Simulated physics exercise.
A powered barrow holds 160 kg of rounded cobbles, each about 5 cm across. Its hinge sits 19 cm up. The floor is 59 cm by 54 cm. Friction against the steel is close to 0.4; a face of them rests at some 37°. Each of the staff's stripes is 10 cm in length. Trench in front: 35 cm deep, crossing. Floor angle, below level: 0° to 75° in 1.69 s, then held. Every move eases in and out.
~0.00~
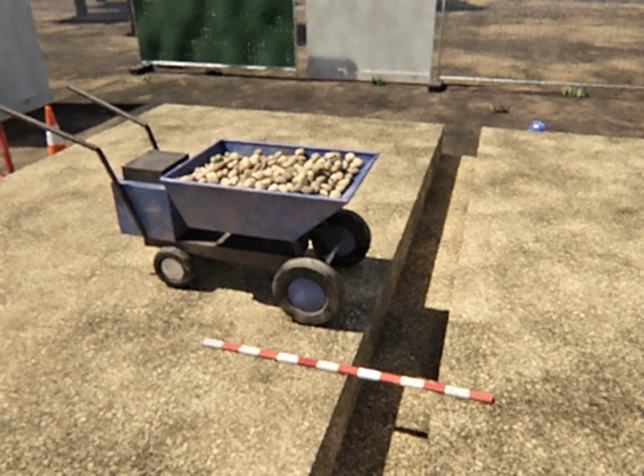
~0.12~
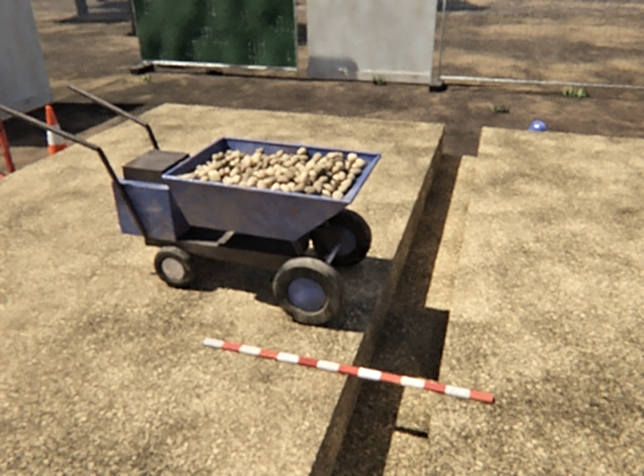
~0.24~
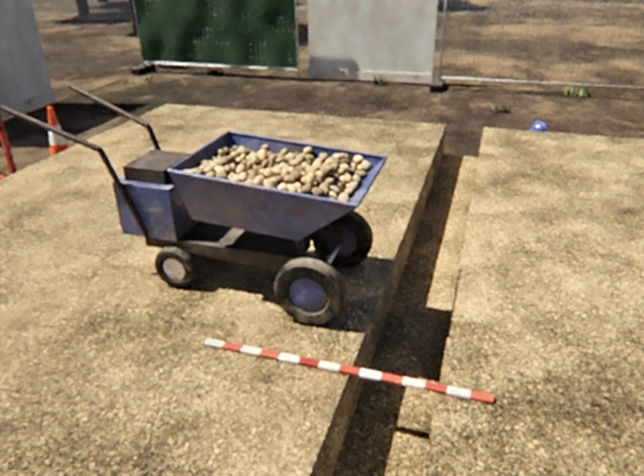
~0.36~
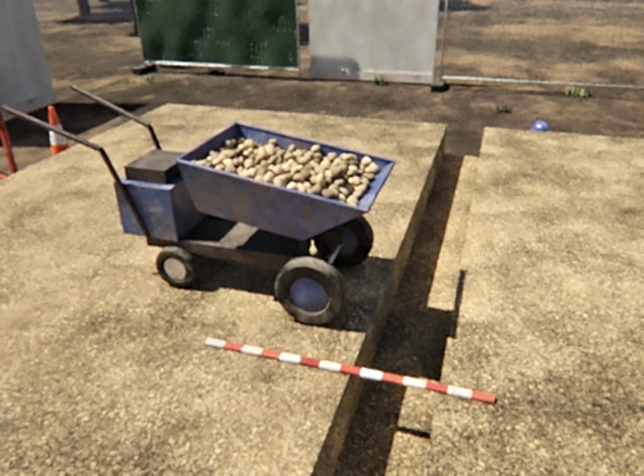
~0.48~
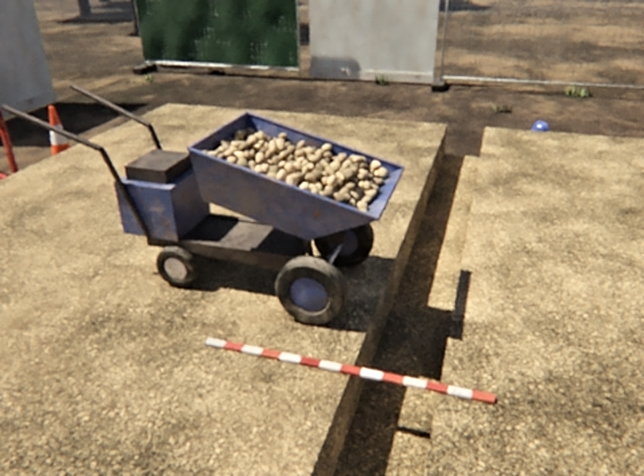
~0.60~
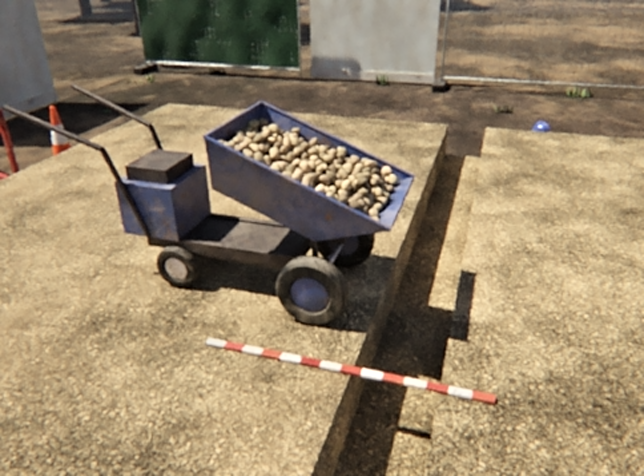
The clip opens on a blue powered barrow heaped with rounded stones, standing beside a narrow trench with a red-and-white striped staff lying across it. The tray's left end lifts slowly, then rises more steeply, tilting the load down toward the right while the wheels stay in place.
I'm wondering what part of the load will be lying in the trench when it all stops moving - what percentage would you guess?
I would guess about 35 per cent.
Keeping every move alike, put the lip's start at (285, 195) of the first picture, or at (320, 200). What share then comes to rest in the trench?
Roughly 100 percent for the first, and 75 percent for the second.
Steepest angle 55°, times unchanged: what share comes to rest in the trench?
Some 50% would finish there.
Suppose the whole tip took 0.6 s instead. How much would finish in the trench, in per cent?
It'd be some 20 per cent.
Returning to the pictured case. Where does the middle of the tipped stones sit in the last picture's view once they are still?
Their centre sits close to (485, 315).
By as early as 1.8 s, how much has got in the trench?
By that point it's something like 20 in a hundred.
After 1.3 s the floor is at 63°; 96 % in the tray, 3 % in the trench, 1 % past the trench; the foremost stones are at (463, 289).
After 1.8 s the floor is at 75°; 22 % in the tray, 20 % in the trench, 59 % past the trench; the foremost stones are at (595, 324).
After 2.1 s the floor is at 75°; 2 % in the tray, 31 % in the trench, 67 % past the trench; the foremost stones are past the picture's edge.
After 4.1 s the floor is at 75°; 0 % in the tray, 35 % in the trench, 65 % past the trench; the foremost stones are past the picture's edge.
